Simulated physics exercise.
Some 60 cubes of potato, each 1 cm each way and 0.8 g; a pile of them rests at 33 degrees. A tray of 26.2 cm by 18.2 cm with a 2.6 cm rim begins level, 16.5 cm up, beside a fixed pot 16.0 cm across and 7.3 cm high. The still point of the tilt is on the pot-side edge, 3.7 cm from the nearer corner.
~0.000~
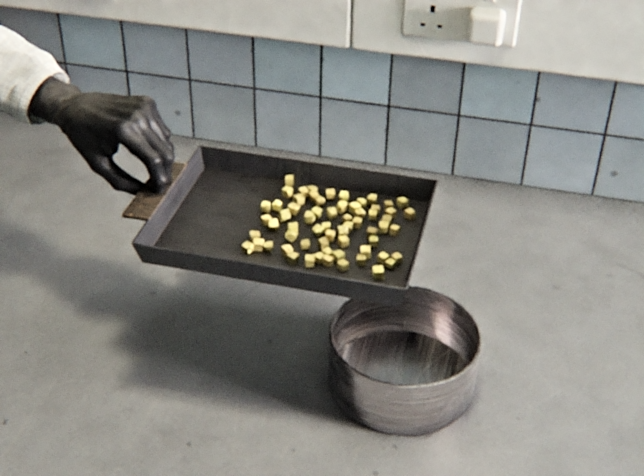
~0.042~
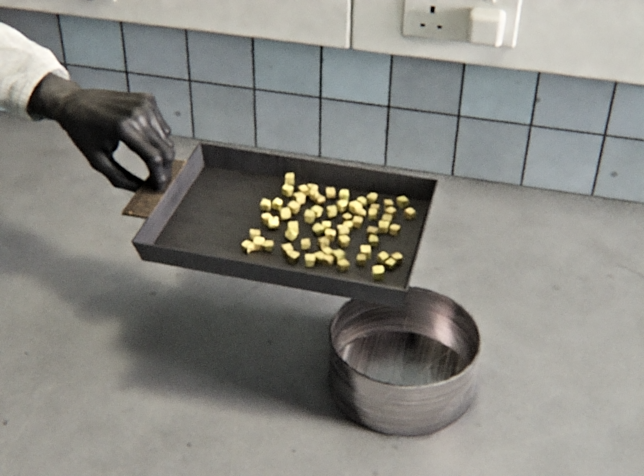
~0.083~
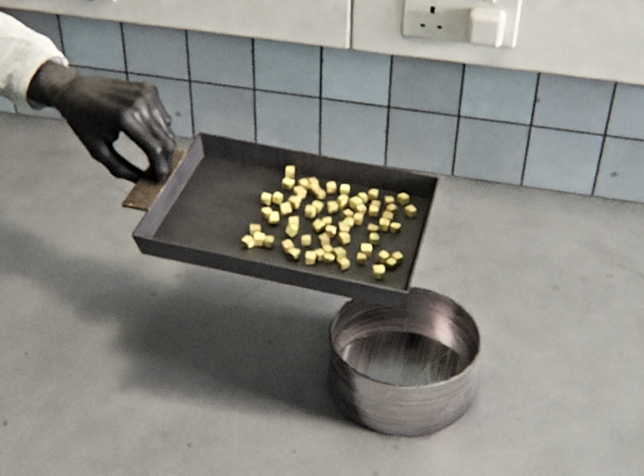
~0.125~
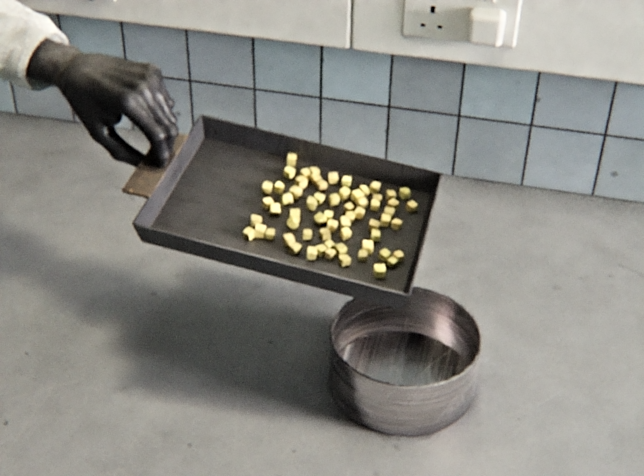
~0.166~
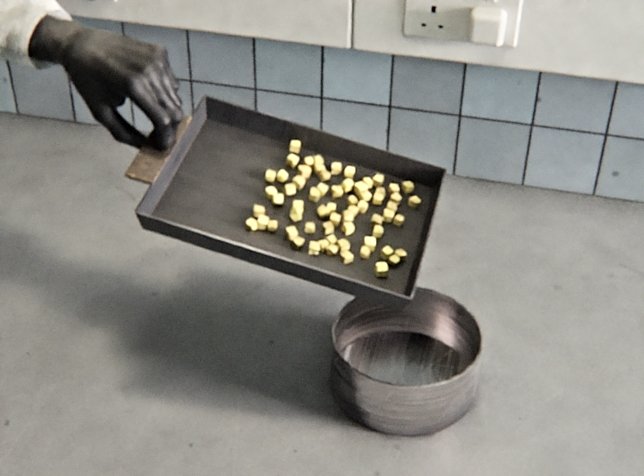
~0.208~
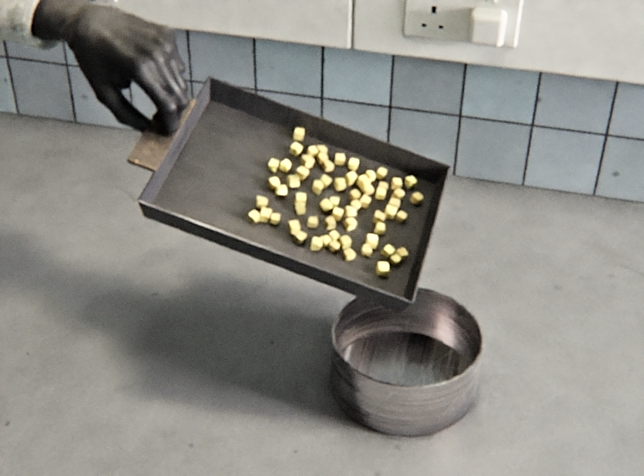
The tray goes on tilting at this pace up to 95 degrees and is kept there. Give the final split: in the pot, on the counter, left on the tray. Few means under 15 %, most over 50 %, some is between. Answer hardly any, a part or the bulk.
In the pot: Hardly any; on the counter: The bulk; left on the tray: Hardly any.
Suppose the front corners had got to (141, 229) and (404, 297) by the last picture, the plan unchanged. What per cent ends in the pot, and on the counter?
Pot 20, counter 80.
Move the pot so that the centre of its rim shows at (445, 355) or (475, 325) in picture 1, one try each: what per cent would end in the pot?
Some 75 and 0 per cent.
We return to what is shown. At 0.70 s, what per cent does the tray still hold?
Some 75 per cent of the load.
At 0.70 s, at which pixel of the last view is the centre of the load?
Around (420, 305).
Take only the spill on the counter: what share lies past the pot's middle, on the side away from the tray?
About 90 per cent.
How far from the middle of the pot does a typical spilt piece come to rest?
Roughly 18 cm.
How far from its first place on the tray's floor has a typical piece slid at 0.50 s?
Roughly 4 cm.
Then, at 0.50 s, tilt 57 degrees; the tray holds 100 %, the pot 0 %.
After 0.70 s, tilt 82 degrees; the tray holds 75 %, the pot 0 %.
Then, at 1.01 s, tilt 95 degrees; the tray holds 10 %, the pot 5 %.
At rest (2.3 s), pot 5 %, counter 95 %, tray 0 %.
